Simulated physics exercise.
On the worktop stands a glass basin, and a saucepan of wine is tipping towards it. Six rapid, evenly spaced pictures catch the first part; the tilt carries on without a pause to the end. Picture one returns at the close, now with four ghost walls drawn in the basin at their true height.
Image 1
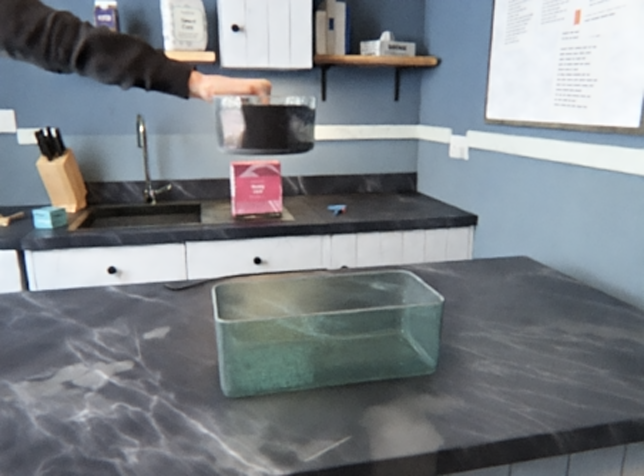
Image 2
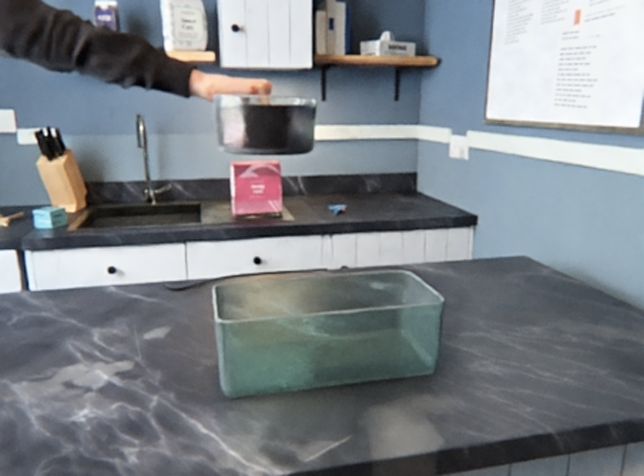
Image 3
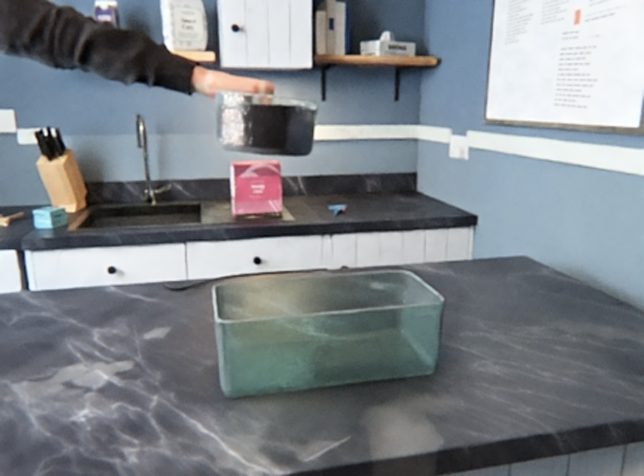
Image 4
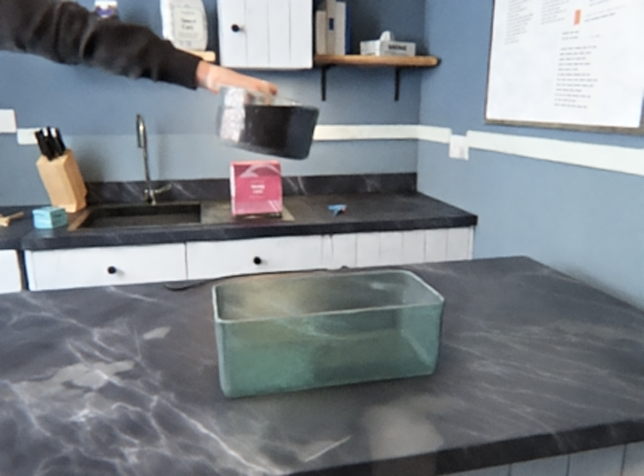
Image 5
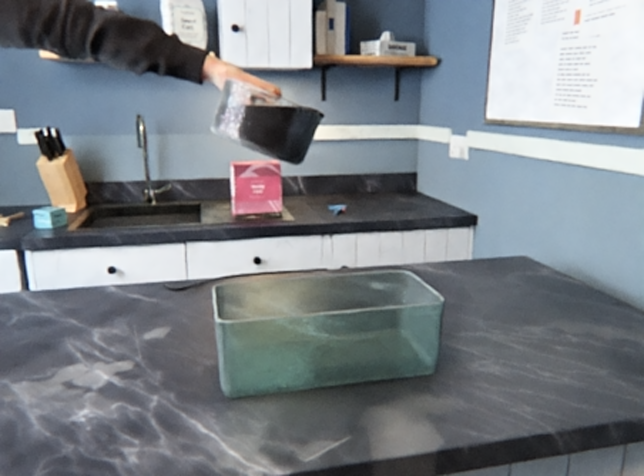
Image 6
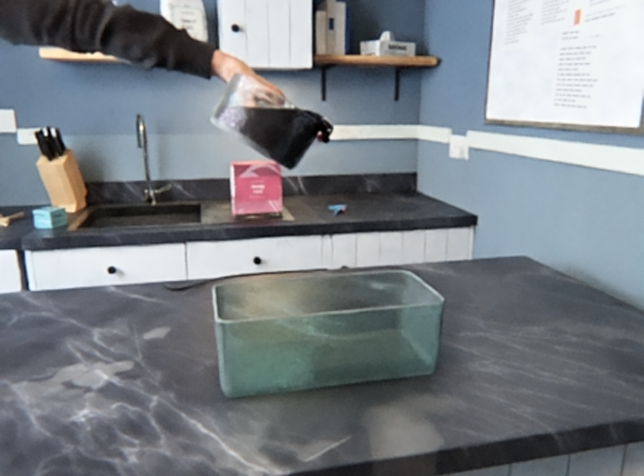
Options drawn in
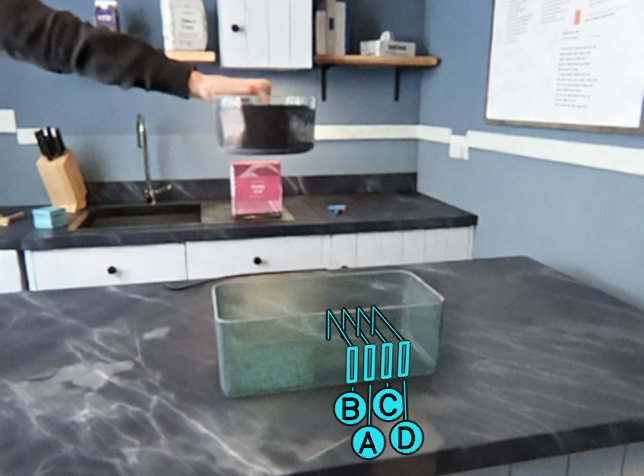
A hand tilting a clear container of dark liquid above a glass basin on a marbled worktop, the liquid starting over the lip.
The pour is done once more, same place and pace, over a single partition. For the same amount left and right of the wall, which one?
Position C does it best.
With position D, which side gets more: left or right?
More ends on the left.
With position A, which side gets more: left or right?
The right one.
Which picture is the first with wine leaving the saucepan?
In picture 5.
On the marked copy, A at (370, 385); B at (352, 387); C at (387, 383); D at (404, 380).
If A is chosen, about 22 % ends left of the wall and 75 % right of it; 3 % is lost outside.
If B is chosen, about 8 % ends left of the wall and 89 % right of it; 3 % is lost outside.
If C is chosen, about 48 % ends left of the wall and 48 % right of it; 3 % is lost outside.
If D is chosen, about 76 % ends left of the wall and 20 % right of it; 4 % is lost outside.
